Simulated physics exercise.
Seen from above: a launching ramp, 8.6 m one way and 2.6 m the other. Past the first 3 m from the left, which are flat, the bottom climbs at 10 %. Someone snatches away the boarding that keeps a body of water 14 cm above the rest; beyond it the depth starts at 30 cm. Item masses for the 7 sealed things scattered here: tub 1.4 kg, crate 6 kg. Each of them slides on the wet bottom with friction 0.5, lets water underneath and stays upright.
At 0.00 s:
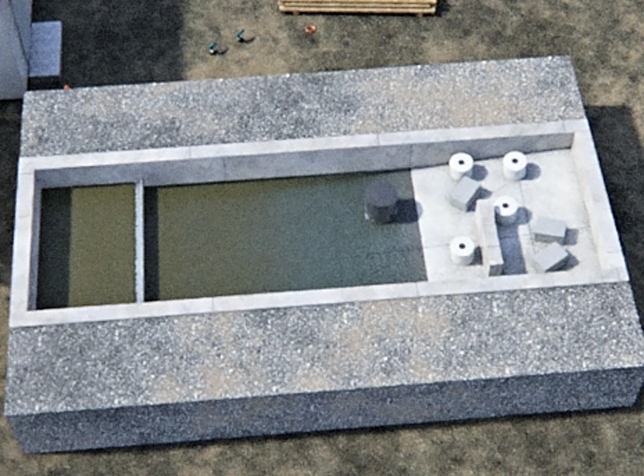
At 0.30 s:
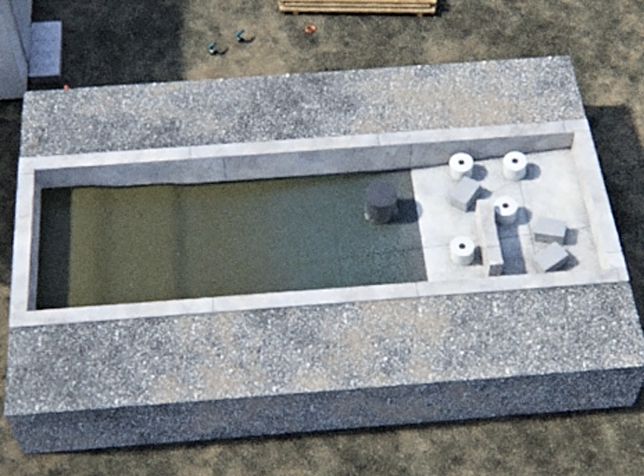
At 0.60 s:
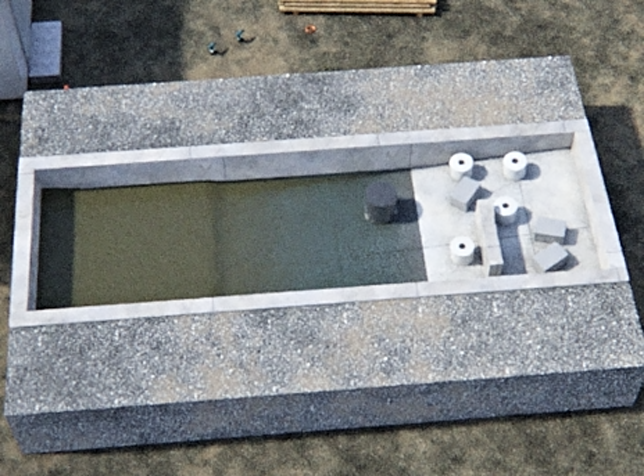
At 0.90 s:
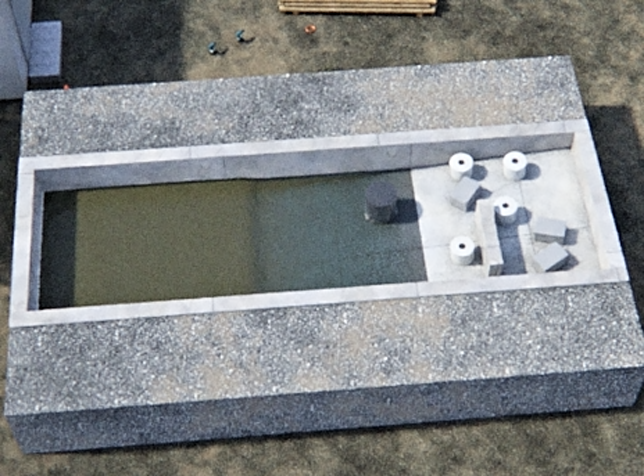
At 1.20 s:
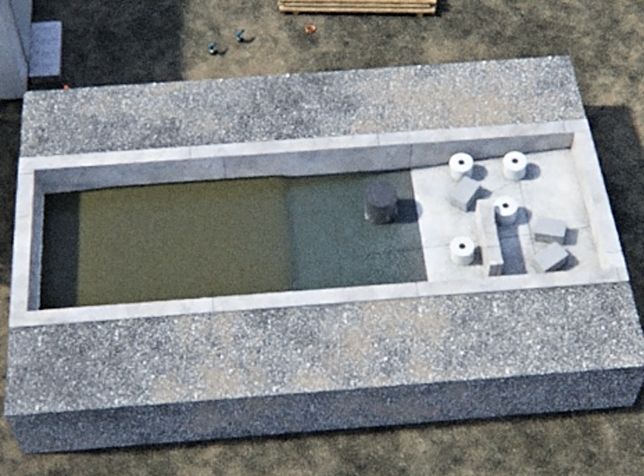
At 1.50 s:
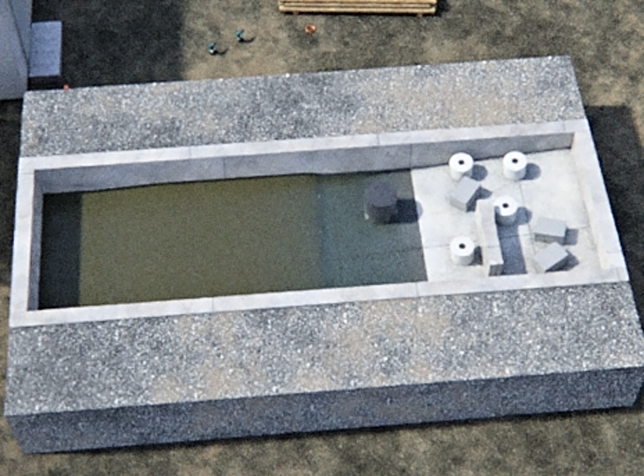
A walled ramp holds murky water that spreads rightward after a thin divider disappears.
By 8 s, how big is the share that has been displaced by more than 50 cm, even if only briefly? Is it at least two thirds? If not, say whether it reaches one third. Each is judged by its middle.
Looks like a third is not reached.
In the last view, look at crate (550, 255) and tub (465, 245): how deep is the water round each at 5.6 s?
1 and 10 cm.
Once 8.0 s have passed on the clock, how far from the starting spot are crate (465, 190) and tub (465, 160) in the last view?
Shifts: 40 cm / 120 cm.
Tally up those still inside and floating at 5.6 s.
At that moment 2.
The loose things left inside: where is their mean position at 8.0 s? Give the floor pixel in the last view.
Roughly at (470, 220).
After 2.1 s 0 of 7 are over 50 cm from their spots; 0 afloat.
After 3.6 s 0 of 7 are over 50 cm from their spots; 1 afloat.
After 5.6 s 1 of 7 are over 50 cm from their spots; 2 afloat.
After 8.0 s 2 of 7 are over 50 cm from their spots, and 2 have been at some point; 2 afloat.
